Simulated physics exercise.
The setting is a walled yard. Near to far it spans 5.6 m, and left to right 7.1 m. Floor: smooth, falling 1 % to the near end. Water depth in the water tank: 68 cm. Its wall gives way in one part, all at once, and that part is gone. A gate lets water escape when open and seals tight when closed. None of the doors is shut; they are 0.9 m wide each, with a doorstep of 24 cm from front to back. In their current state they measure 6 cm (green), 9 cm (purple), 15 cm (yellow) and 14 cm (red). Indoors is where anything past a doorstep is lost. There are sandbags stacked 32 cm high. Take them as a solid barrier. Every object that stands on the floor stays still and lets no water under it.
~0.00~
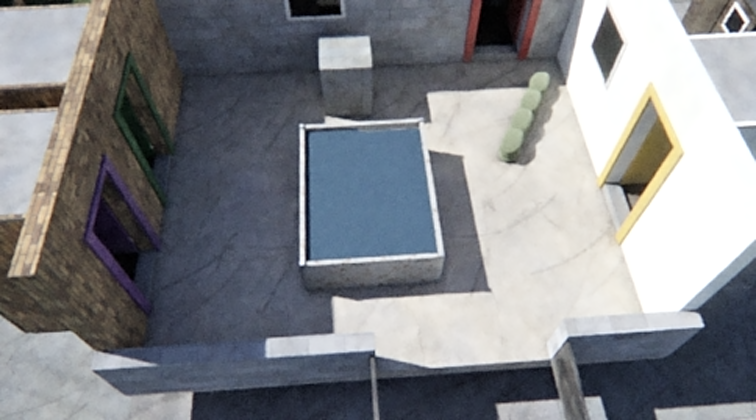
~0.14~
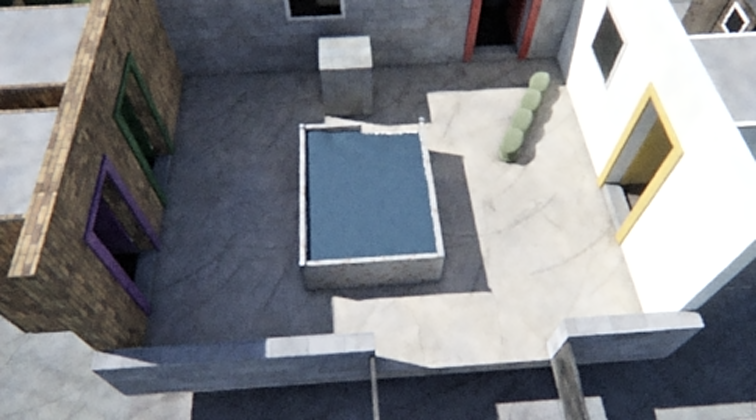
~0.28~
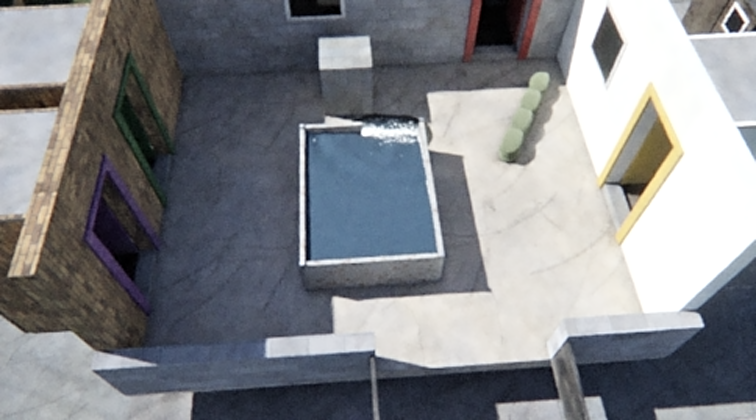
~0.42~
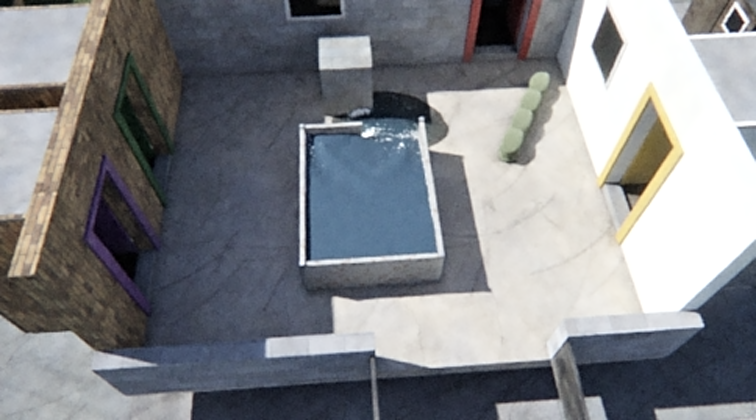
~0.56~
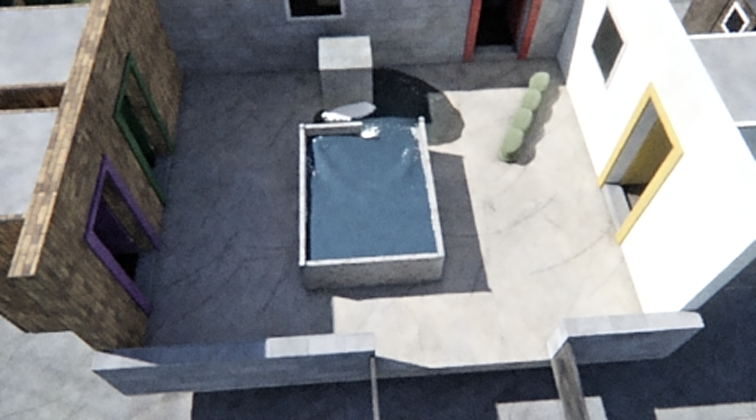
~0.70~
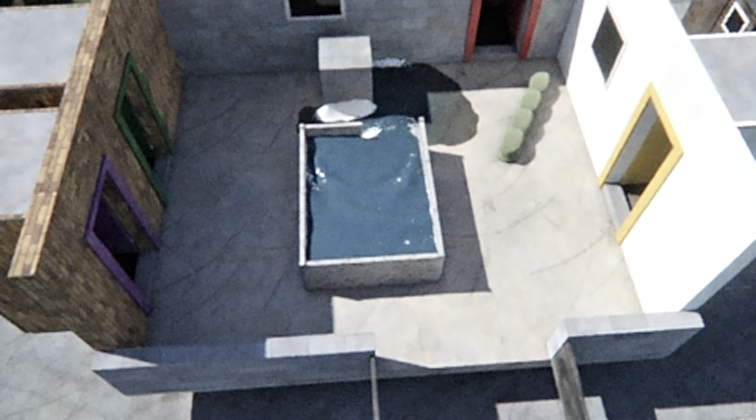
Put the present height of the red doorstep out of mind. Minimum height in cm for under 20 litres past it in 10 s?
Approx. 19 cm.
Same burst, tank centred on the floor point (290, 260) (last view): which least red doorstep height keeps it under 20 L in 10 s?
Roughly 14.0 cm is needed.
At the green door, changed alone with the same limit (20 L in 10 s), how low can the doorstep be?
Green - roughly 6.5 cm.
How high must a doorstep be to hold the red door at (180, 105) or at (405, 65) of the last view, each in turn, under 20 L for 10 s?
Around 12.0 and 33 cm respectively.
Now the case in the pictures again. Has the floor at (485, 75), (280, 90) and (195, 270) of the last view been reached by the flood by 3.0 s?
So the three spots come out swamped, swamped, spared, in that order.
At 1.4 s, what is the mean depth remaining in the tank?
It averages near 51 cm.
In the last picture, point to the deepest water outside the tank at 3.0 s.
Near pixel (547, 64).
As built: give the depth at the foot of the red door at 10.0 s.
The depth there is around 11.0 cm.
After 1.4 s water covers 20 % of the floor, deepest (41 cm) near (371, 117); 10 cm at the red door, 0 litres in over its 14 cm doorstep.
After 3.0 s water covers 45 % of the floor, deepest (38 cm) near (547, 64); 14 cm at the red door, 5 litres in over its 14 cm doorstep.
After 10.0 s water covers 95 % of the floor, deepest (13 cm) near (519, 101); 11 cm at the red door, 61 litres in over its 14 cm doorstep.
At the red door as built, the water arrived by 1.3 s and peaked near 22 cm at 5.0 s.
Run again over the same 10 s with other heights there, 40 litres in over 16 cm, 8 litres over 21.5 cm. The limit of 20 litres is kept from about 19 cm up.
